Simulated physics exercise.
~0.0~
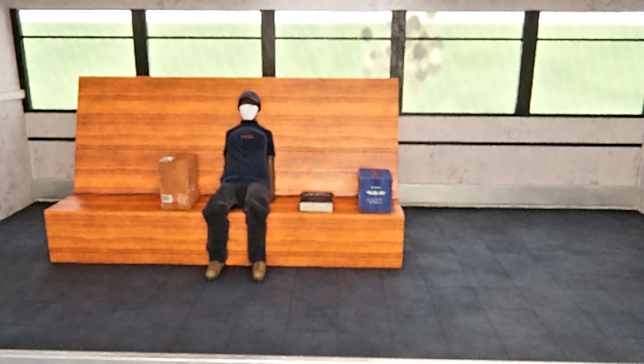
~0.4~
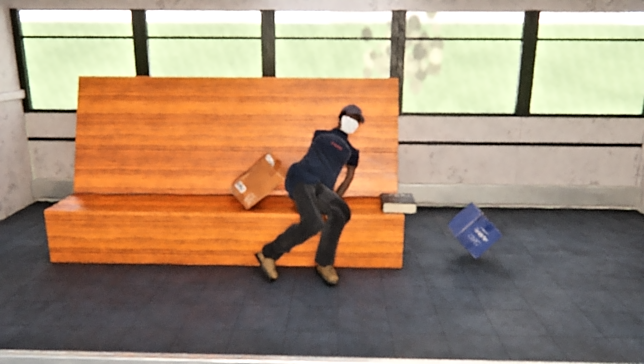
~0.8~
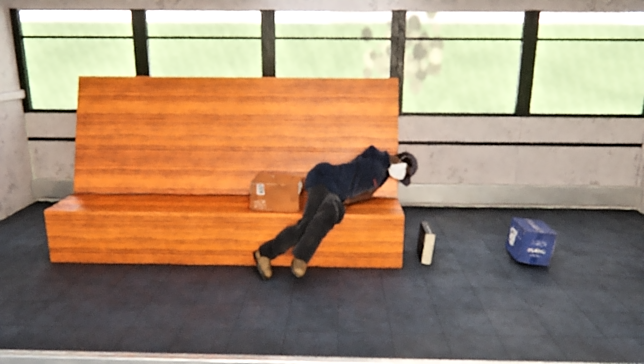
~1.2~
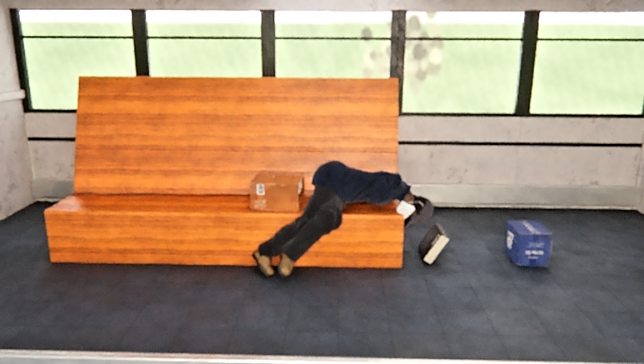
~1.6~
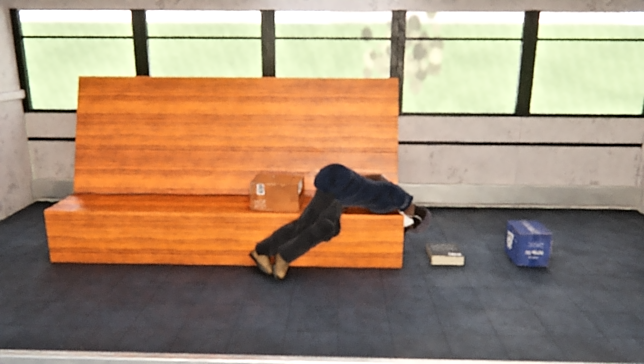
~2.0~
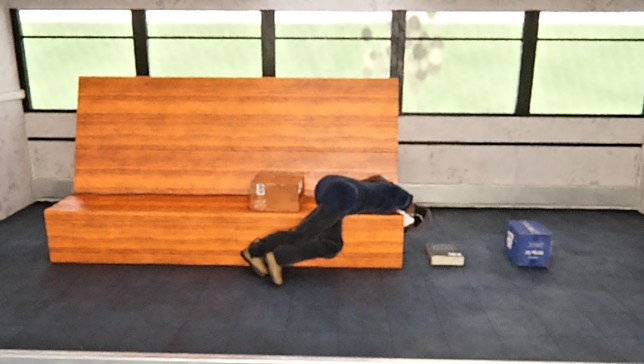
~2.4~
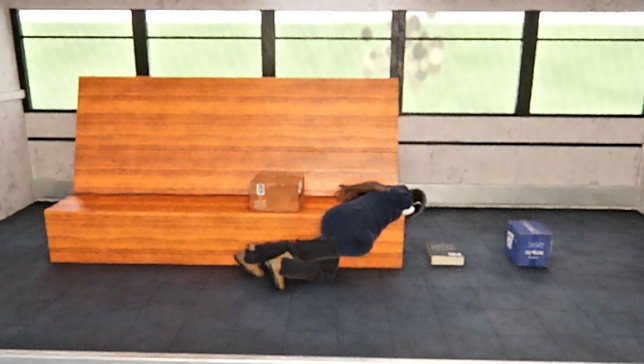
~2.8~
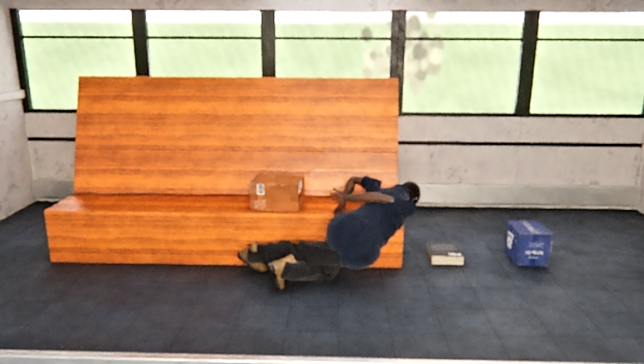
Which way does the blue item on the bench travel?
The blue item moves to the right, tumbling off the end of the bench and onto the floor.
